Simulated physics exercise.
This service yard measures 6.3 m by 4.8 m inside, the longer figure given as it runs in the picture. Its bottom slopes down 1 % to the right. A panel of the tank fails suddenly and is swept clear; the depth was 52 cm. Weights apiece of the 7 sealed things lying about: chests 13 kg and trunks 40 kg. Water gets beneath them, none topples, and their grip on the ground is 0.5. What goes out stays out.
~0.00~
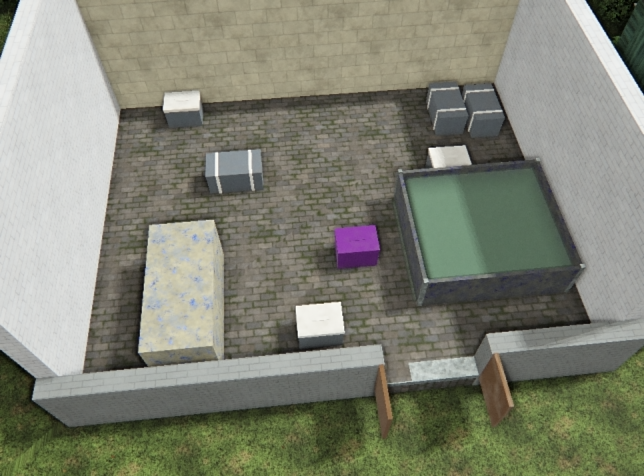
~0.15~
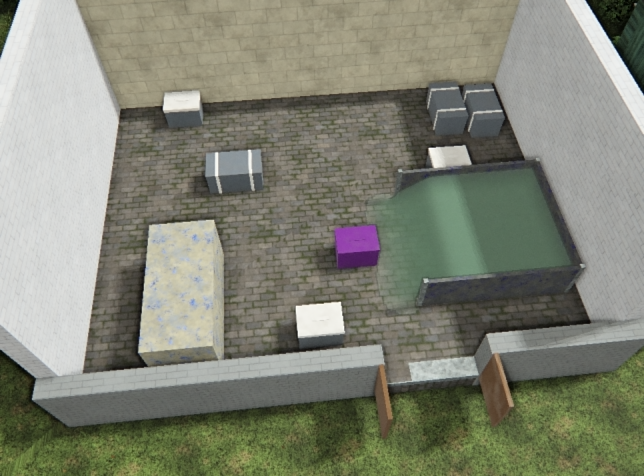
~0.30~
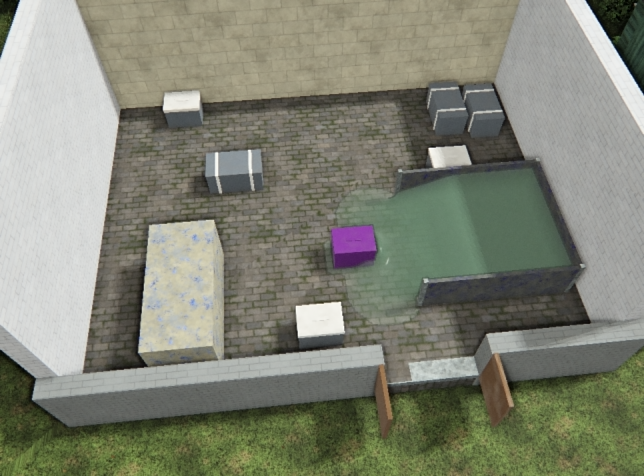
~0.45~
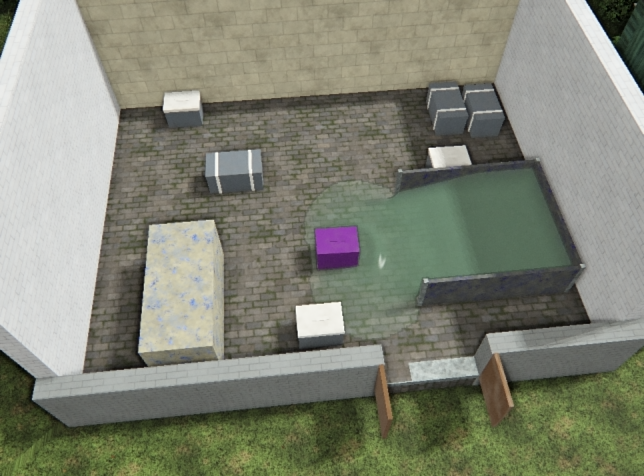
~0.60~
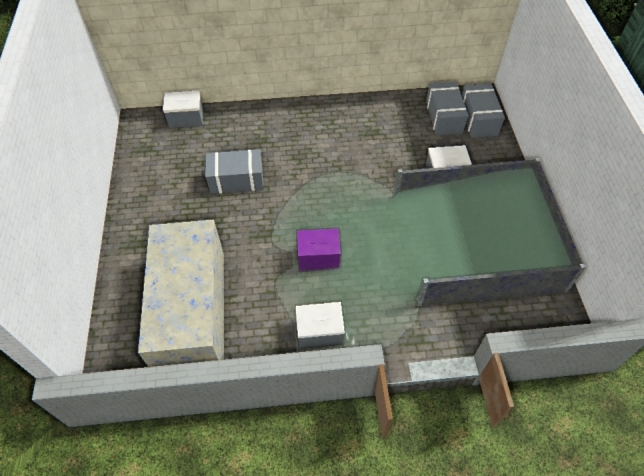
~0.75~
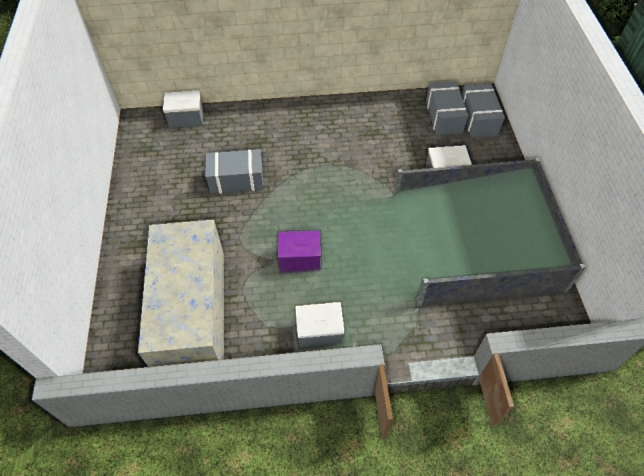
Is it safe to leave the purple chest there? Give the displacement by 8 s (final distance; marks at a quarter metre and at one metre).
The purple chest gets carried off.
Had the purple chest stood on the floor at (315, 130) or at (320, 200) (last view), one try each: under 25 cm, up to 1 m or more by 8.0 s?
In turn: It ends far away; it gets carried off.
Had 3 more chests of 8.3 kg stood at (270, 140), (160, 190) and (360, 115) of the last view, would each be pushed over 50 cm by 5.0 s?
In turn: Past it, more, under.
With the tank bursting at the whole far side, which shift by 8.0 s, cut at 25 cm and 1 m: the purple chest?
In that case the purple chest barely shifts.
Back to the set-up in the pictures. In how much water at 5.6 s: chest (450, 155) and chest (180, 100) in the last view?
Roughly 0 and 7 cm.
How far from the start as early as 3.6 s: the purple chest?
Roughly 350 cm by then.
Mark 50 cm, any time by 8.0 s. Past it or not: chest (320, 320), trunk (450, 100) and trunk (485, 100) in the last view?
In turn: Over, less, short of it.
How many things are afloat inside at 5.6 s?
I count 3.
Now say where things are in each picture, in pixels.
The first frame shows the purple chest at (357, 239), on the bottom; 3.2 m2 under water; 0 of 7 have shifted.
The second frame shows the purple chest at (357, 239) rests on the ground; water covers 4.0 m2; 0 of 7 have shifted.
The third frame shows the purple chest at (353, 239) rests on the ground, 4 cm from its start; water covers 4.9 m2; 0 of 7 have shifted.
The fourth frame shows the purple chest at (337, 240), on the bottom, 26 cm from its start; 6.0 m2 under water; 1 of 7 have shifted.
The fifth frame shows the purple chest at (318, 242), on the bottom, 50 cm from its start; water covers 7.3 m2; 1 of 7 have shifted.
The sixth frame shows the purple chest at (299, 244) rests on the ground, 76 cm from its start; water covers 8.7 m2; 1 of 7 have shifted.
After 1.6 s the purple chest is near (240, 241), 1.5 m from its start, afloat; 0 of 7 are out; 2 afloat.
After 3.6 s the purple chest is near (118, 170), 3.5 m from its start, afloat; 0 of 7 are out; 2 afloat.
After 5.6 s the purple chest is near (137, 119), 3.9 m from its start, afloat; 0 of 7 are out; 3 afloat.
After 8.0 s the purple chest is near (239, 96), 3.3 m from its start, aground; 0 of 7 are out; 0 afloat.
